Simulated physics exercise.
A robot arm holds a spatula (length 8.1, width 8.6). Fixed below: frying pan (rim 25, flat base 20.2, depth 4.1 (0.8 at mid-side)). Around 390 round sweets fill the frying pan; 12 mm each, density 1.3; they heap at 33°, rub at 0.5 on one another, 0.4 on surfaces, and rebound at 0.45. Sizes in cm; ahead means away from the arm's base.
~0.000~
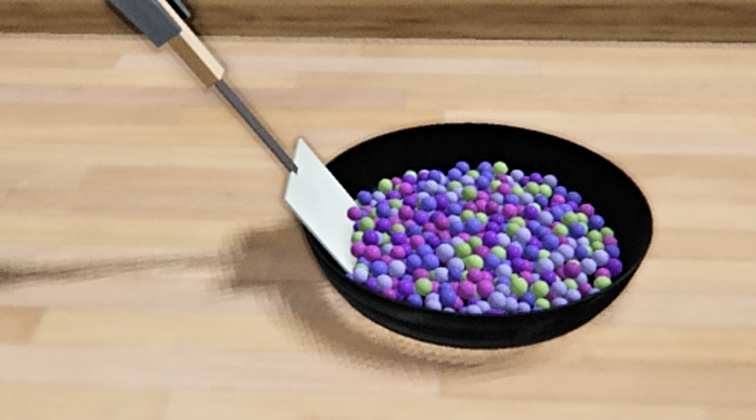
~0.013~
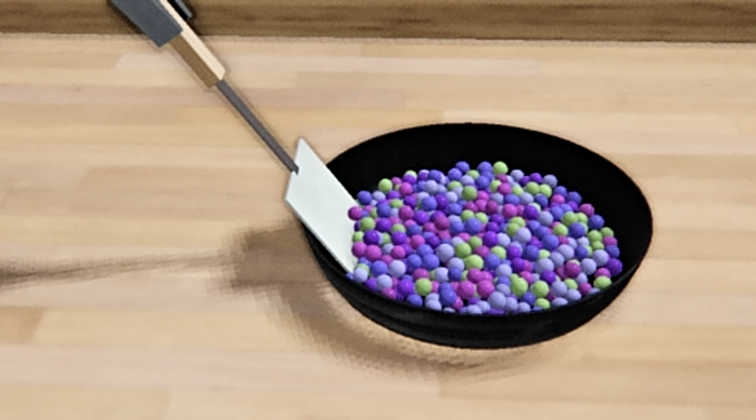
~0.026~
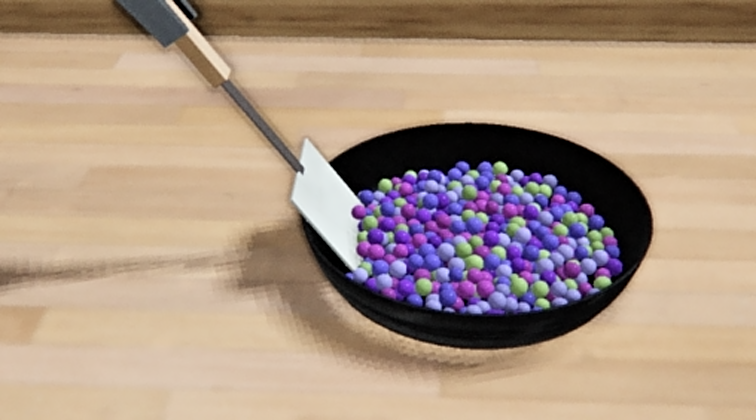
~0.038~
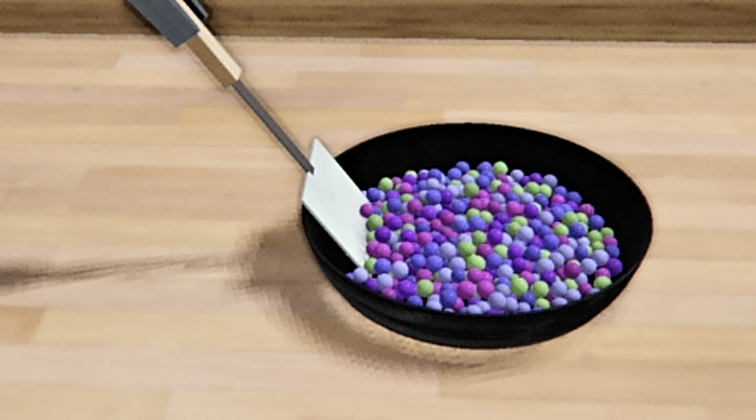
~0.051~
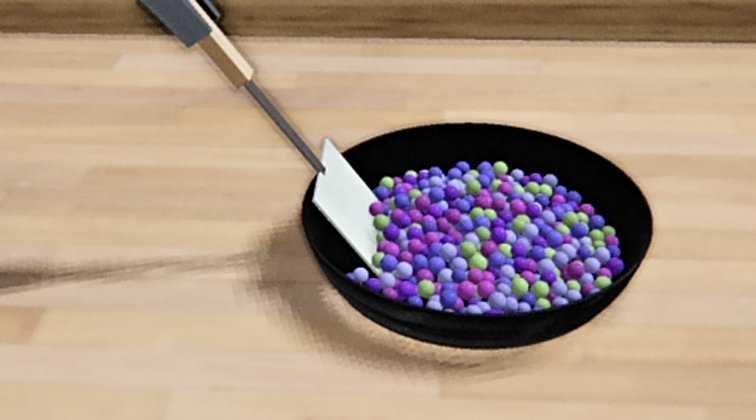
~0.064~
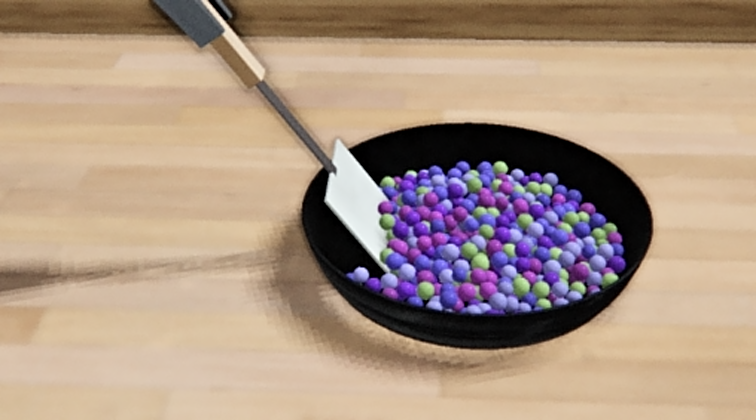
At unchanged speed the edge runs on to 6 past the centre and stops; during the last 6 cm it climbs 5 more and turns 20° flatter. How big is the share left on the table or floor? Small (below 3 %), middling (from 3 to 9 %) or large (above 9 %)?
Share on the table or floor: Middling (from 3 to 9 %).
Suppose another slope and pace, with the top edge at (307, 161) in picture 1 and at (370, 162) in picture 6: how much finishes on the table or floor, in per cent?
Some 15 per cent.
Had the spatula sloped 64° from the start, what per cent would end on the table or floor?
It would be near 5 per cent.
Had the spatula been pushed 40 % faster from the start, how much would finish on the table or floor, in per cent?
It would be near 15 per cent.
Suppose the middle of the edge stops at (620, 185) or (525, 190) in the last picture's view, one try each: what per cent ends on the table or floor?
Some 20 and 0 per cent.
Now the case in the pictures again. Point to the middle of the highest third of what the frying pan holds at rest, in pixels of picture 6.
Near (580, 235).
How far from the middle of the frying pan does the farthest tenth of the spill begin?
About 40 cm.
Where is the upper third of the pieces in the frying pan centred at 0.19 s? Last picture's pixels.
Near (529, 221).
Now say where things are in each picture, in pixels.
In the first picture, the spatula top edge at (292, 168), sloping 55°; upper third of the load around (470, 231), from x 350 to 615, top at y 170; 394 in the frying pan.
In the second picture, the spatula top edge at (293, 168), sloping 55°; upper third of the load around (470, 231), from x 350 to 615, top at y 170.
In the third picture, the spatula top edge at (299, 168), sloping 55°; upper third of the load around (468, 229), from x 350 to 615, top at y 170.
In the fourth picture, the spatula top edge at (309, 168), sloping 55°; upper third of the load around (466, 229), from x 350 to 615, top at y 170.
In the fifth picture, the spatula top edge at (320, 169), sloping 55°; upper third of the load around (468, 231), from x 350 to 615, top at y 170.
In the sixth picture, the spatula top edge at (332, 169), sloping 55°; upper third of the load around (469, 229), from x 350 to 615, top at y 170; 394 in the frying pan.
After 0.13 s, sloping 55°, highest piece 5 above the table; 394 in the frying pan.
After 0.19 s, sloping 46°, highest piece 6 above the table; 394 in the frying pan.
After 0.43 s, sloping 35°, highest piece 5 above the table; 371 in the frying pan, 22 on the table or floor, 1 on the blade or in flight.
After 1.48 s, sloping 35°, highest piece 5 above the table; 371 in the frying pan, 23 on the table or floor.
In the end, 371 in the frying pan, 23 on the table or floor. That is 6 % on the table or floor.
